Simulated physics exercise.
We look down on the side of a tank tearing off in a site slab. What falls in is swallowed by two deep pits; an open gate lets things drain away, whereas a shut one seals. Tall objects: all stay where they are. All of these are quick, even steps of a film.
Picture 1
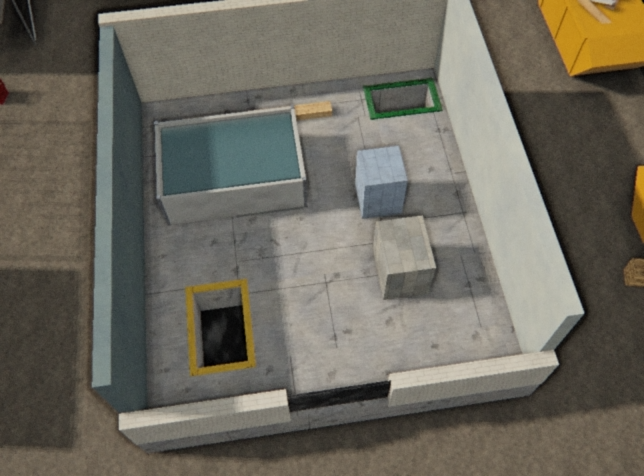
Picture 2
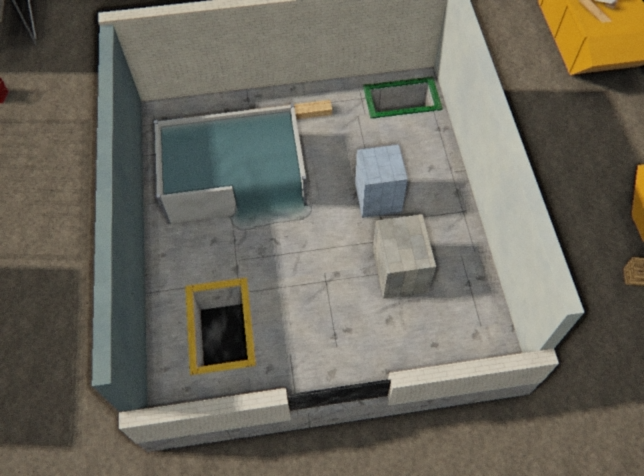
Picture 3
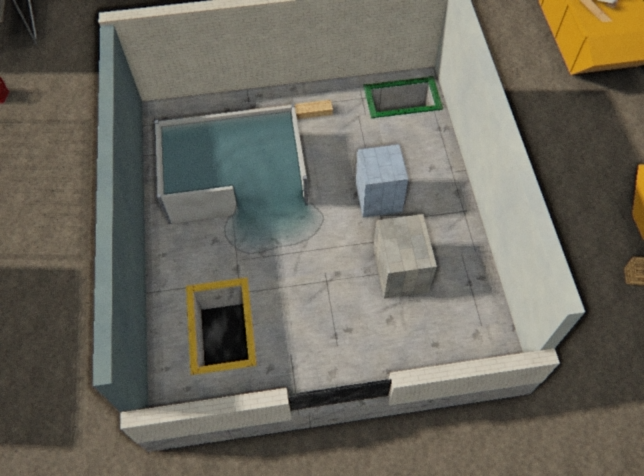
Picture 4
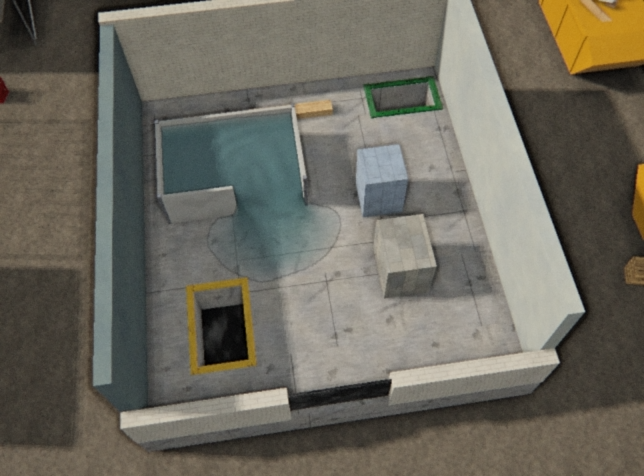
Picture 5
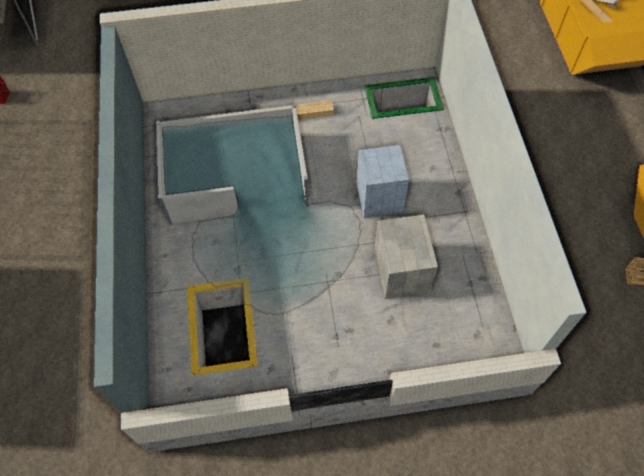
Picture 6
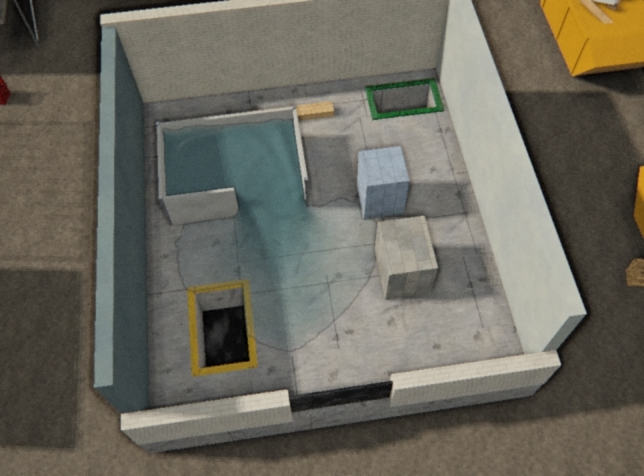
A walled concrete slab is seen from high above, with the camera staying still. An open tank of blue-green water stands at the upper left, with a yellow-rimmed pit at the lower left, a green-rimmed pit at the upper right, and a pale blue block and a grey block right of centre. Part of the tank's front side opens, and water pours out, spreading in a thin, widening fan toward the front and both sides.
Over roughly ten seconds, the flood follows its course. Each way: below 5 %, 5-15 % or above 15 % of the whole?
Gate - below 5 %, green pit - 5-15 %, yellow pit - above 15 %.
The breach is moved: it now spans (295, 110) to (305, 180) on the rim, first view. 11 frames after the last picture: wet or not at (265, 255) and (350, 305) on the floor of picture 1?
In order: Spared and swamped.
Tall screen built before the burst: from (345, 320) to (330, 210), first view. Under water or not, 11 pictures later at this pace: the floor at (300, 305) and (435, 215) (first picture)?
Going by the list, I'd say reached by the flood, then kept clear of the flood.
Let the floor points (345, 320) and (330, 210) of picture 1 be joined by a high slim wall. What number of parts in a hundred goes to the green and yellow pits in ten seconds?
Shares in percent - green: 2; yellow: 35.
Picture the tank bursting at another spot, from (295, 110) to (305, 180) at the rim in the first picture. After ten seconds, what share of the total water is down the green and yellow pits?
Green 35 %, yellow 12 %.
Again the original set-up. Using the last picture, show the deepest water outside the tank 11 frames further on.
Roughly at pixel (374, 390).
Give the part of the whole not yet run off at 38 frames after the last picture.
78 in a hundred.
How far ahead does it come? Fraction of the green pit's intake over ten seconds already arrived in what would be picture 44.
I'd say some 25 per cent.
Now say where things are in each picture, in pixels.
The open tank at (229, 154) is whole and still, in the first picture.
Water pours out at (270, 201) and has run to (236, 222), in the second picture.
Water pours out at (271, 201) and has run to (242, 247), in the third picture.
Water pours out at (271, 202) and has run to (259, 277), in the fourth picture.
Water pours out at (272, 202) and has run to (274, 310), in the fifth picture.
The front is at (297, 345), out from the gap at (272, 203), in the sixth picture.
A moment on, water covers 30 % of the floor; the gate 0 %, the green pit 0 %, the yellow pit 3 %.
Next, water covers 40 % of the floor; the gate 0 %, the green pit 0 %, the yellow pit 7 %.
Then, water covers 50 % of the floor; the gate 0 %, the green pit 0 %, the yellow pit 12 %.
Later, water covers 75 % of the floor; the gate 0 %, the green pit 2 %, the yellow pit 20 %.
In the end, water covers 95 % of the floor; the gate 0 %, the green pit 7 %, the yellow pit 29 %.
